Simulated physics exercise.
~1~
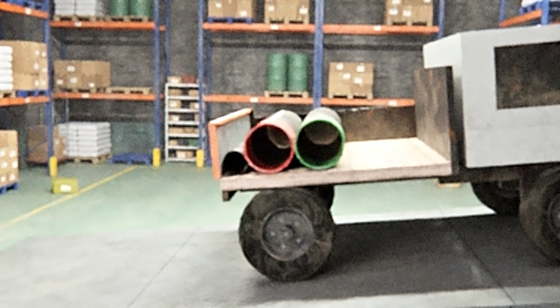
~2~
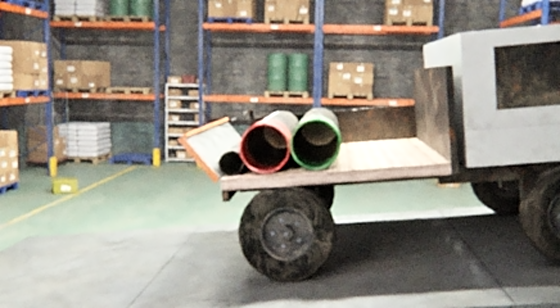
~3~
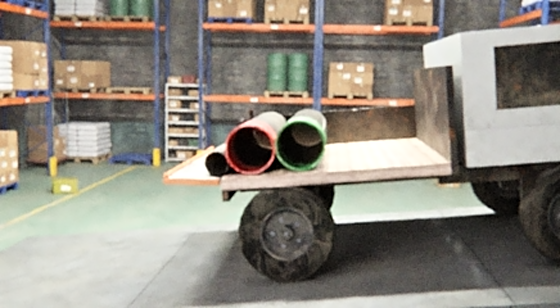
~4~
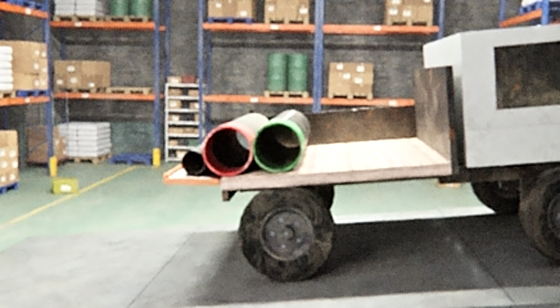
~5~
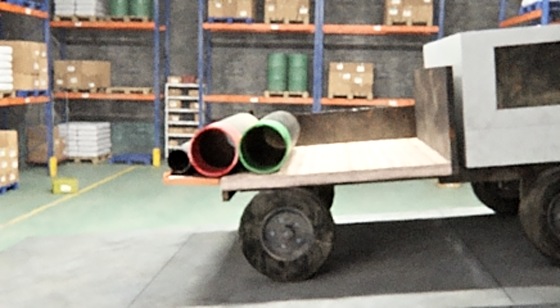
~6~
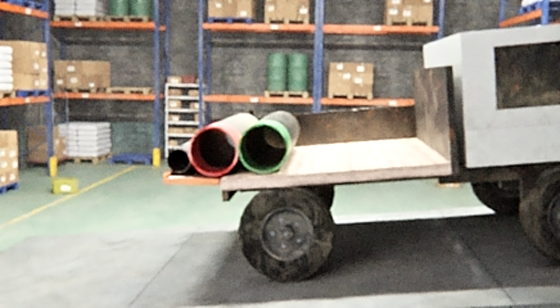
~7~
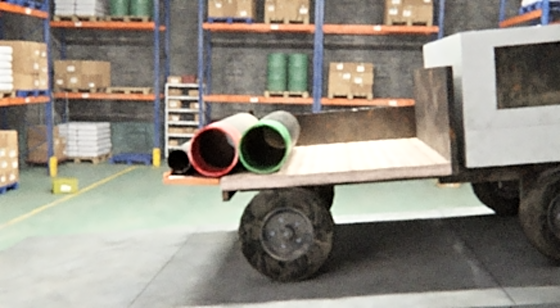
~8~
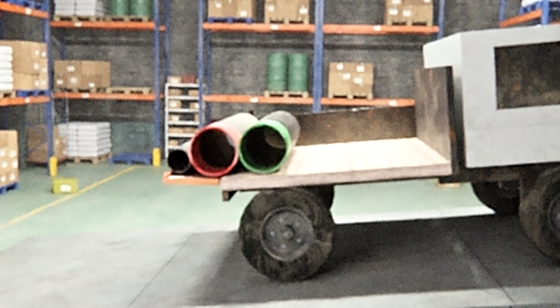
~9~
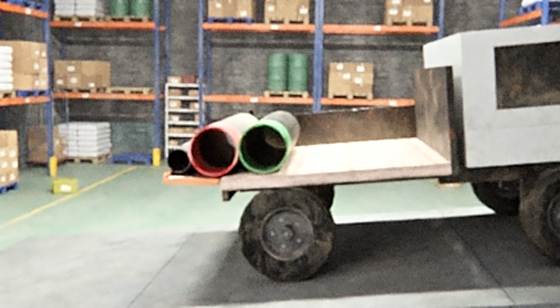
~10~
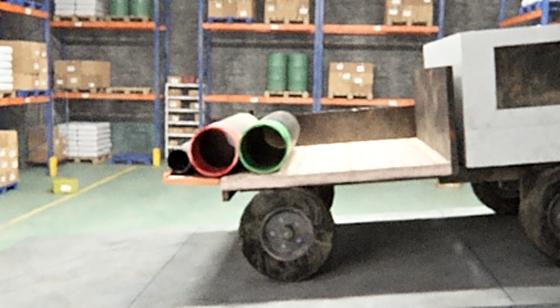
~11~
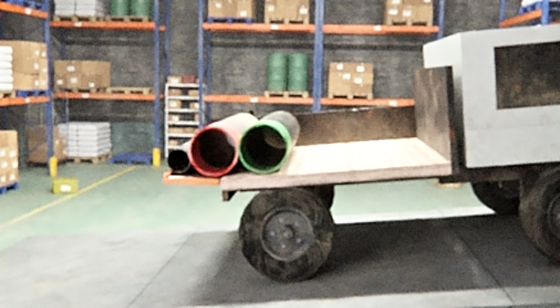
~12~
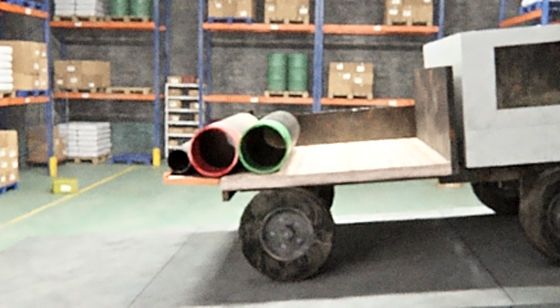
At first, three hollow pipes, a small dark one, a red one and a green one, lie side by side at the left end of a truck's flat bed in a warehouse, against an upright tailgate. The tailgate swings down to the left until it lies almost level with the bed. The pipes roll left after it, the dark one leading onto the lowered gate and the red one following. The dark pipe stops near the gate's outer edge, with red and green close behind. All three then stay still, red on the gate and green still on the bed, and none falls off.
